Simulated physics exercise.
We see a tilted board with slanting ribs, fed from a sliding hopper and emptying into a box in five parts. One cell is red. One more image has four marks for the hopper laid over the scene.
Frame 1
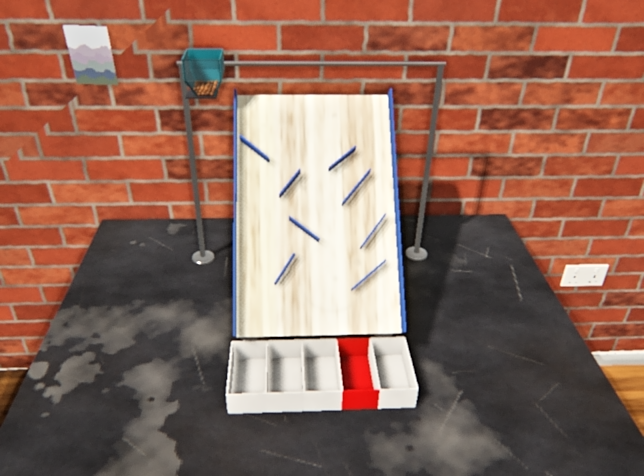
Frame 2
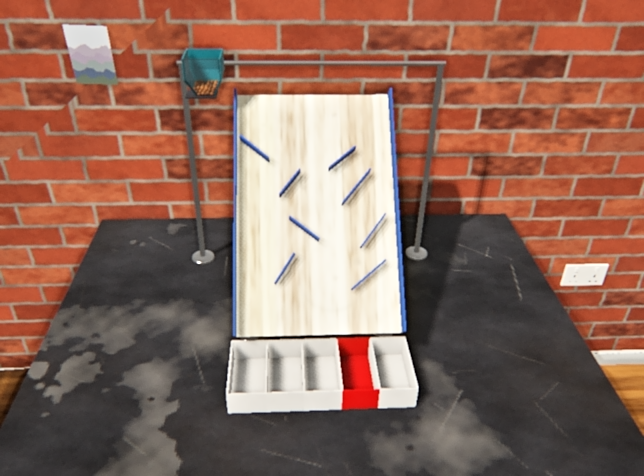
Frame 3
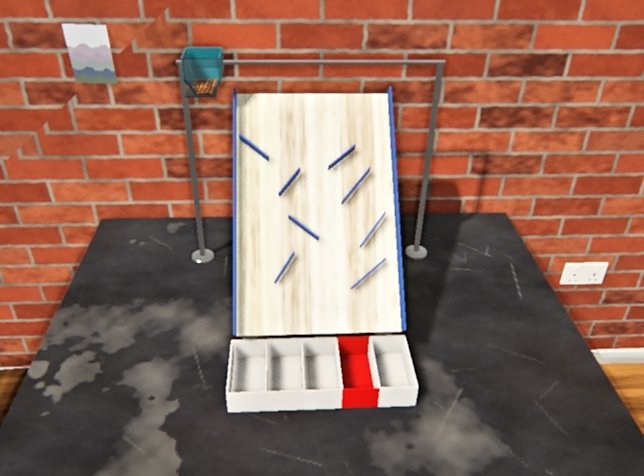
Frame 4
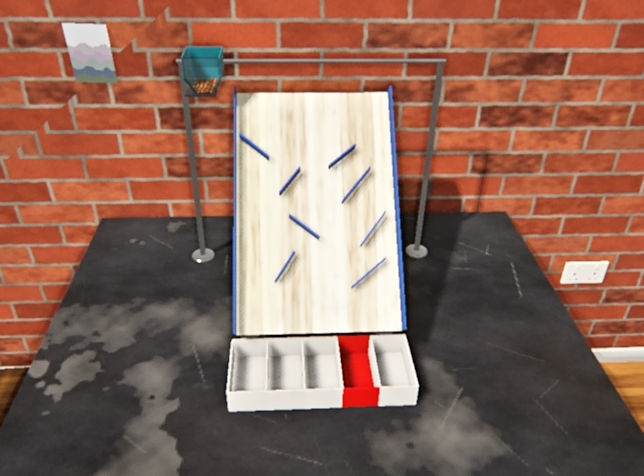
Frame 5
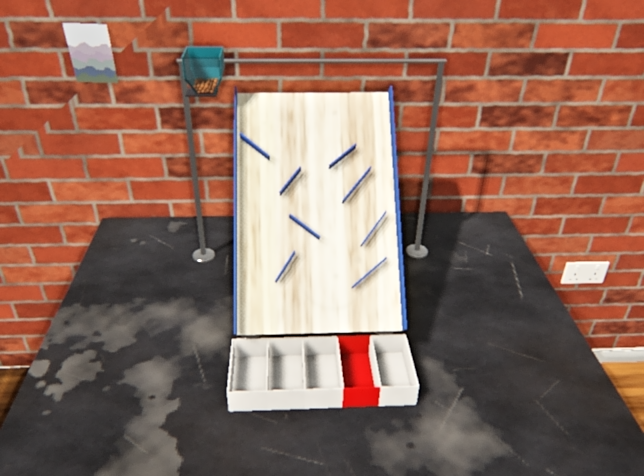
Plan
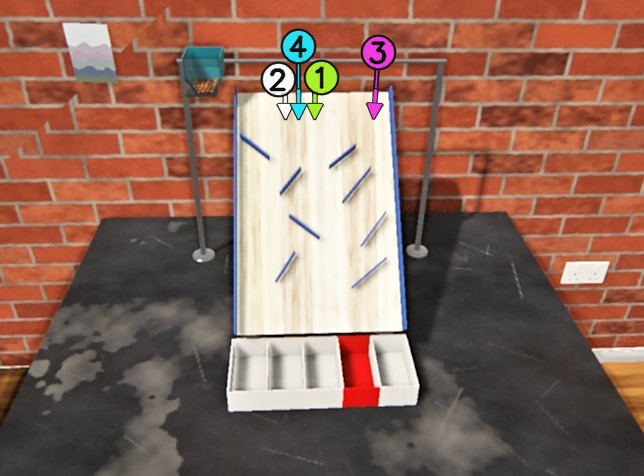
A tilted board with blue slanting ribs stands still above a box with one red cell.
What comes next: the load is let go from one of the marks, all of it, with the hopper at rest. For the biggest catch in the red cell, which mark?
Mark 1 does it best.
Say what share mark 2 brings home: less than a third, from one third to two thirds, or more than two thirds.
It is less than a third.
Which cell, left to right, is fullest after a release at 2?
The first from the left.
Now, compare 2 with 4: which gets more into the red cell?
The answer is 4.
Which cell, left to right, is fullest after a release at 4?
It is the first one.
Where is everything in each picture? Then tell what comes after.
The first frame shows hopper (206, 87), cereal balls, door shut.
The second frame shows ribs (240, 135) to (269, 158), (329, 167) to (356, 146), (279, 194) to (300, 168).
The third frame shows ribs (342, 201) to (370, 167), (289, 215) to (319, 238), (361, 245) to (386, 212).
The fourth frame shows ribs (275, 281) to (294, 251), (353, 286) to (386, 257).
The fifth frame shows red cell (361, 396), number 4 of 5 from the left.
On the marked copy, mark 1 meets the board at (314, 113); mark 2 meets the board at (285, 113); mark 3 meets the board at (374, 113); mark 4 meets the board at (298, 113).
With 1, roughly half in the red cell, roughly half in other cells.
With 2, about a tenth in the red cell, almost all in other cells.
With 3, roughly a quarter in the red cell, the larger part in other cells.
With 4, roughly a quarter in the red cell, the larger part in other cells.
